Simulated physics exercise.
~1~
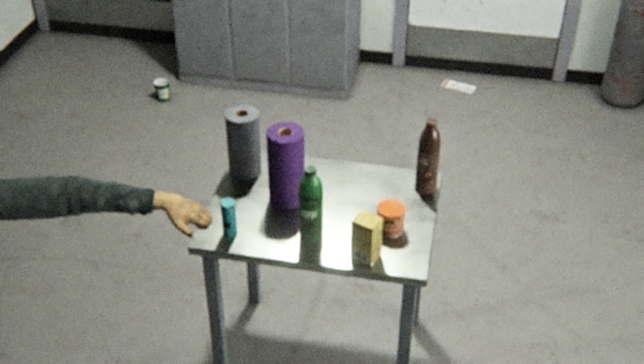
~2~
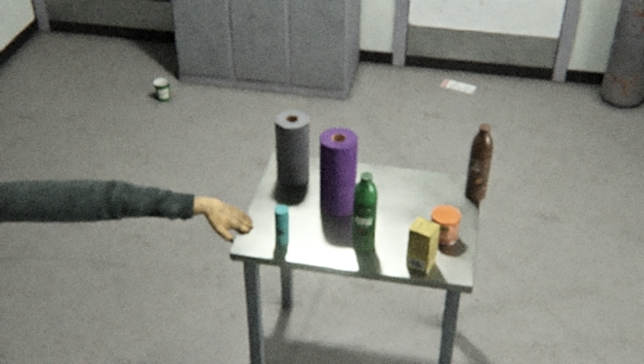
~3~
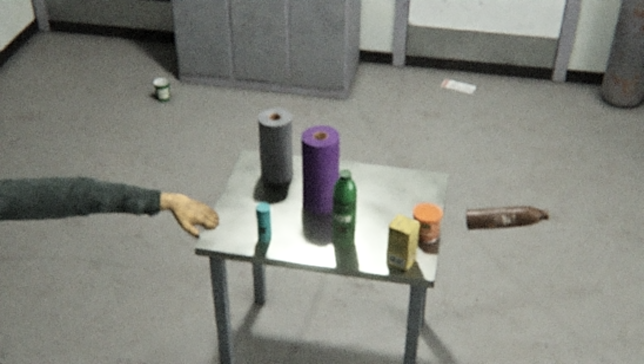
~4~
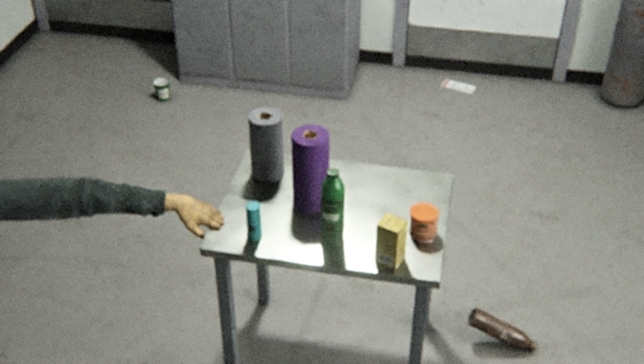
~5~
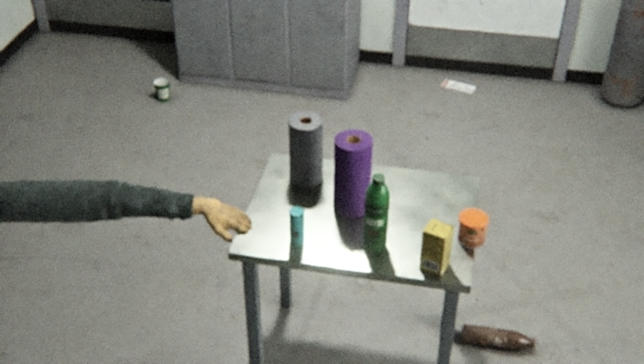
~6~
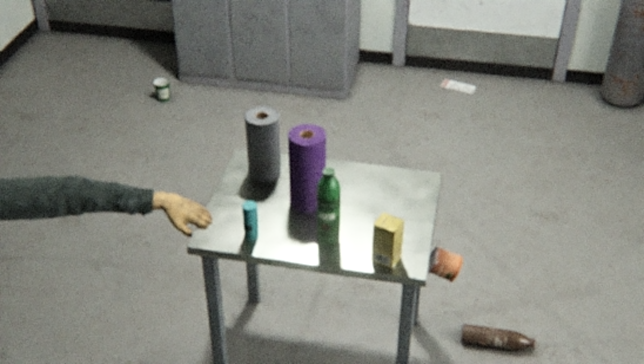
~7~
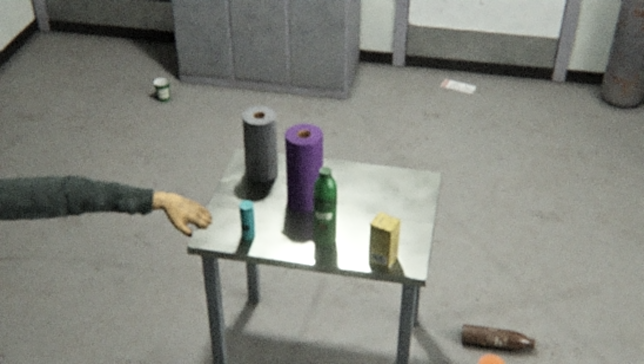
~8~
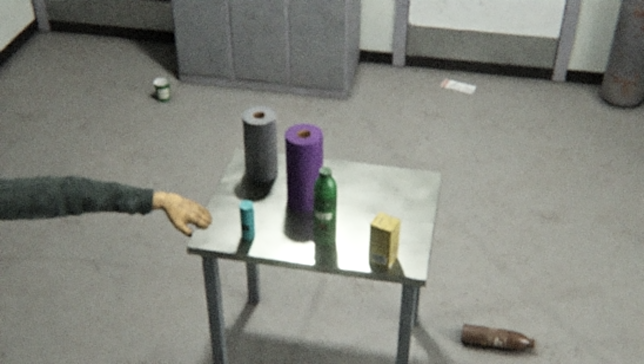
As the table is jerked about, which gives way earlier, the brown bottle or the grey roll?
The brown bottle gives way first, tipping off the right side of the table and landing on the floor, while the grey roll is still standing on the table at the end.
A small table jerked right and left with a hand at its edge, and a brown bottle toppled off the right side onto the floor. An orange tin then dropped off too, while the rolls, green bottle, shaker and carton stayed standing.
